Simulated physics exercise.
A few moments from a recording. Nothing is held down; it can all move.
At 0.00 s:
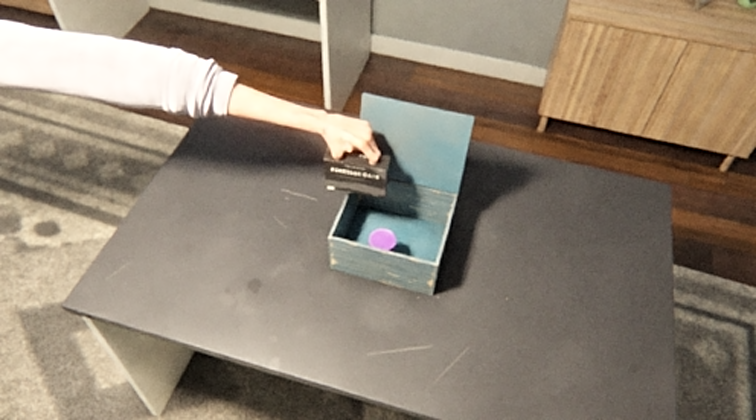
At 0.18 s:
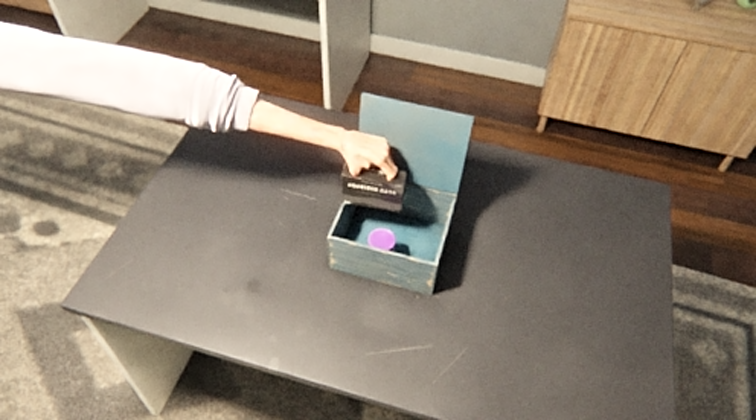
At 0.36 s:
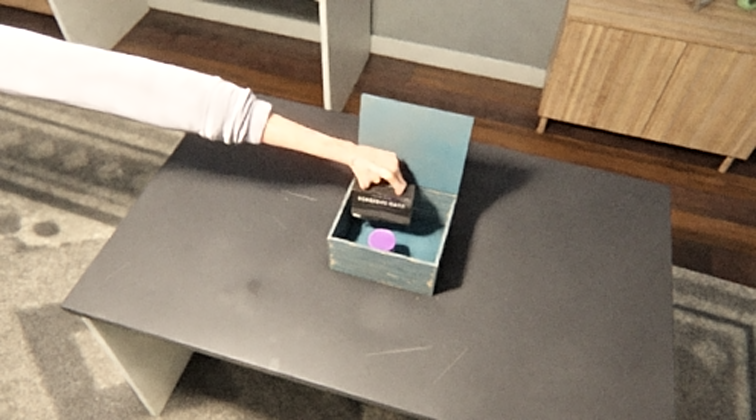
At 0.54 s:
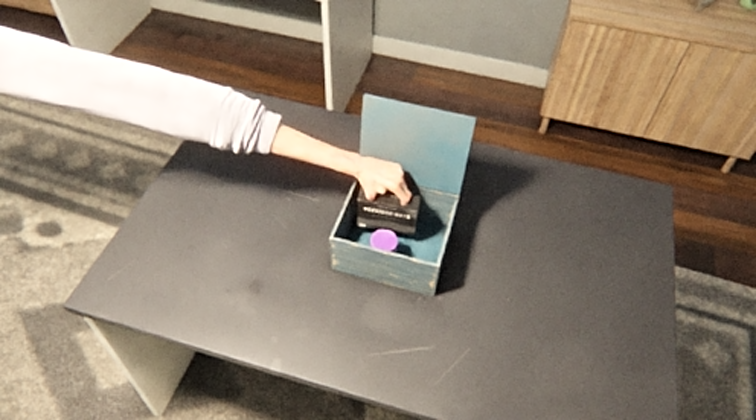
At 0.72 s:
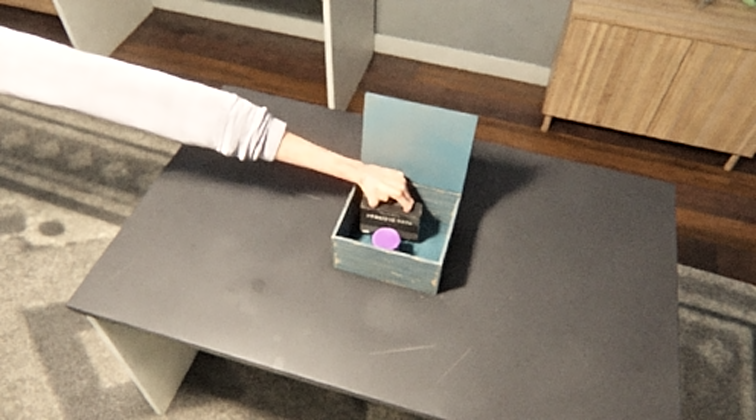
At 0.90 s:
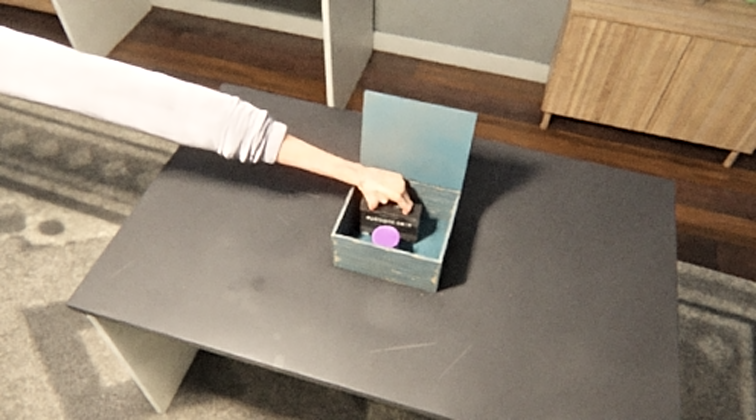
A hand lowering a black packet into an open blue wooden box with a purple disc inside, on a dark table.
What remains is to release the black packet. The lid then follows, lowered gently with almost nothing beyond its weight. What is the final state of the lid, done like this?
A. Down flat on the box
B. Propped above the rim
A, down flat on the box.
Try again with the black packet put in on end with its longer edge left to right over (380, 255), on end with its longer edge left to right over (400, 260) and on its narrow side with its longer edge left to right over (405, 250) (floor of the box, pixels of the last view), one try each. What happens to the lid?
Open, Open, Closed.
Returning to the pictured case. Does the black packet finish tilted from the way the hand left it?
Observation: The black packet keeps the set orientation.
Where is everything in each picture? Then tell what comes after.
On its way; black packet (357, 172), in the first picture.
On its way; black packet (374, 187), in the second picture.
On its way; black packet (383, 201), in the third picture.
On its way; black packet (388, 211), in the fourth picture.
On its way; black packet (391, 218), in the fifth picture.
Put in, still held; black packet (390, 220), in the sixth picture.
After 2.30 s, lid 73° above the rim.
After 2.80 s, lid 28° above the rim.
At rest (3.5 s), lid shut; both in place. Seen from the same camera at the end, black packet near (390, 220).
